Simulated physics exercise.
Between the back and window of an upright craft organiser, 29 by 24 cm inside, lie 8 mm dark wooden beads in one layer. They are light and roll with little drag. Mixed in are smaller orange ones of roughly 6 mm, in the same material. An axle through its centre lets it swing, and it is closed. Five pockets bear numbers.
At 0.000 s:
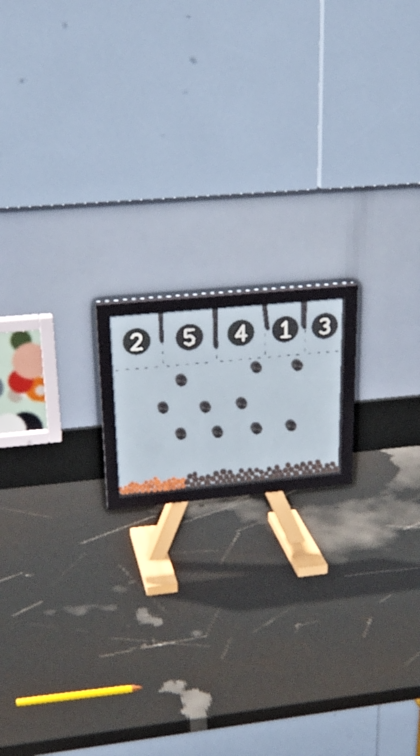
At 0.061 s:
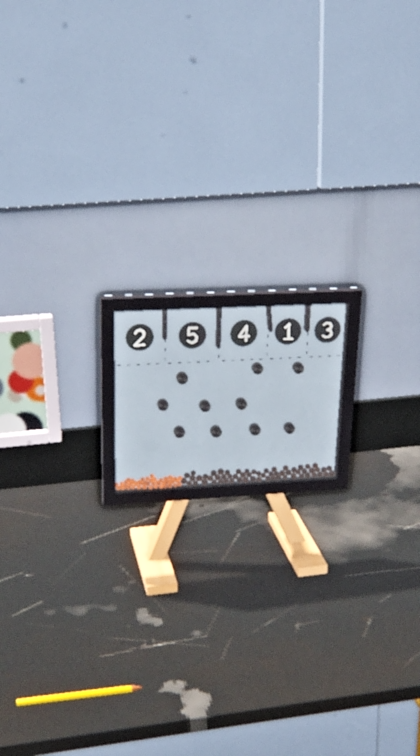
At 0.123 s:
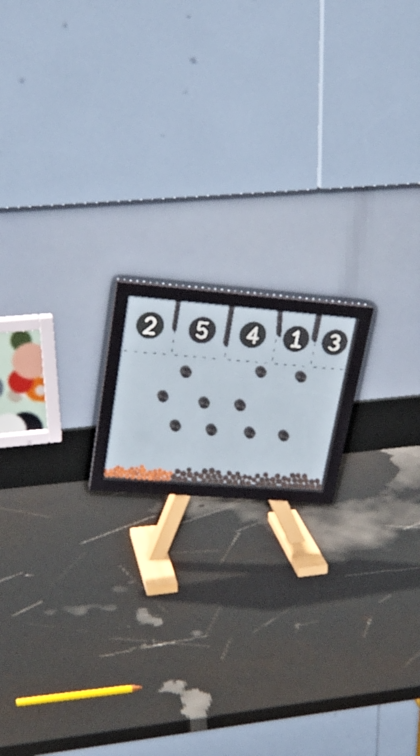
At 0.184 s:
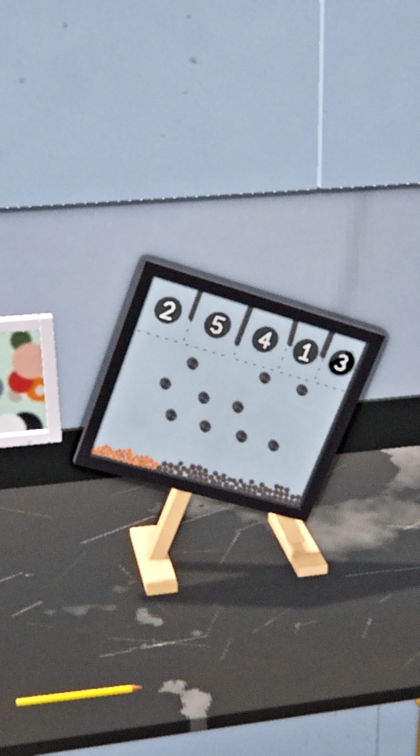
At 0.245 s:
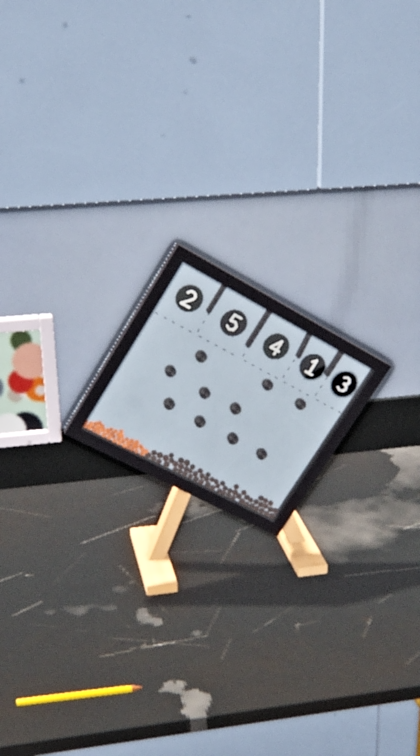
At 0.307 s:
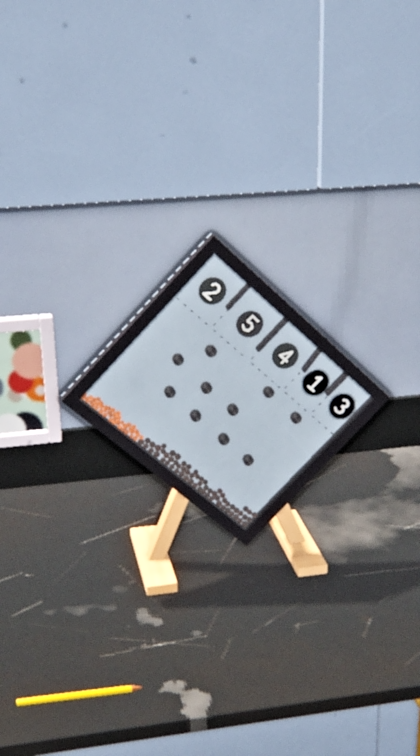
We see a black-framed panel with numbered pockets on wooden feet, level at first, then turning clockwise to a steep diagonal, while the dark and orange beads inside stay strung along its bottom edge, orange ones at the left.
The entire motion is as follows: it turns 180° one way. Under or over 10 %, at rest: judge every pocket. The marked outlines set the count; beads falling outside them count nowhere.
No. 1: Over; 2: Under; 3: Over; 4: Under; 5: Under.
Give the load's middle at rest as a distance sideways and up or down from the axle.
The middle sits around 11 cm left of it and 9 cm below it.
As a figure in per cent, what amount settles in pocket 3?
Something like 70 per cent finishes there.
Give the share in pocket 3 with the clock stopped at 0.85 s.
55 %.
After 0.58 s, it stands 97° clockwise; nothing in the marked areas.
After 0.85 s, it stands 148° clockwise; no. 3, 55 %.
After 1.09 s, it stands 180° clockwise; no. 1, 15 %, no. 3, 70 %.
All still by 1.8 s, it stands 180° clockwise; no. 1, 30 %, no. 2, 0 %, no. 3, 70 %, no. 4, 0 %, no. 5, 0 %, elsewhere 5 %.
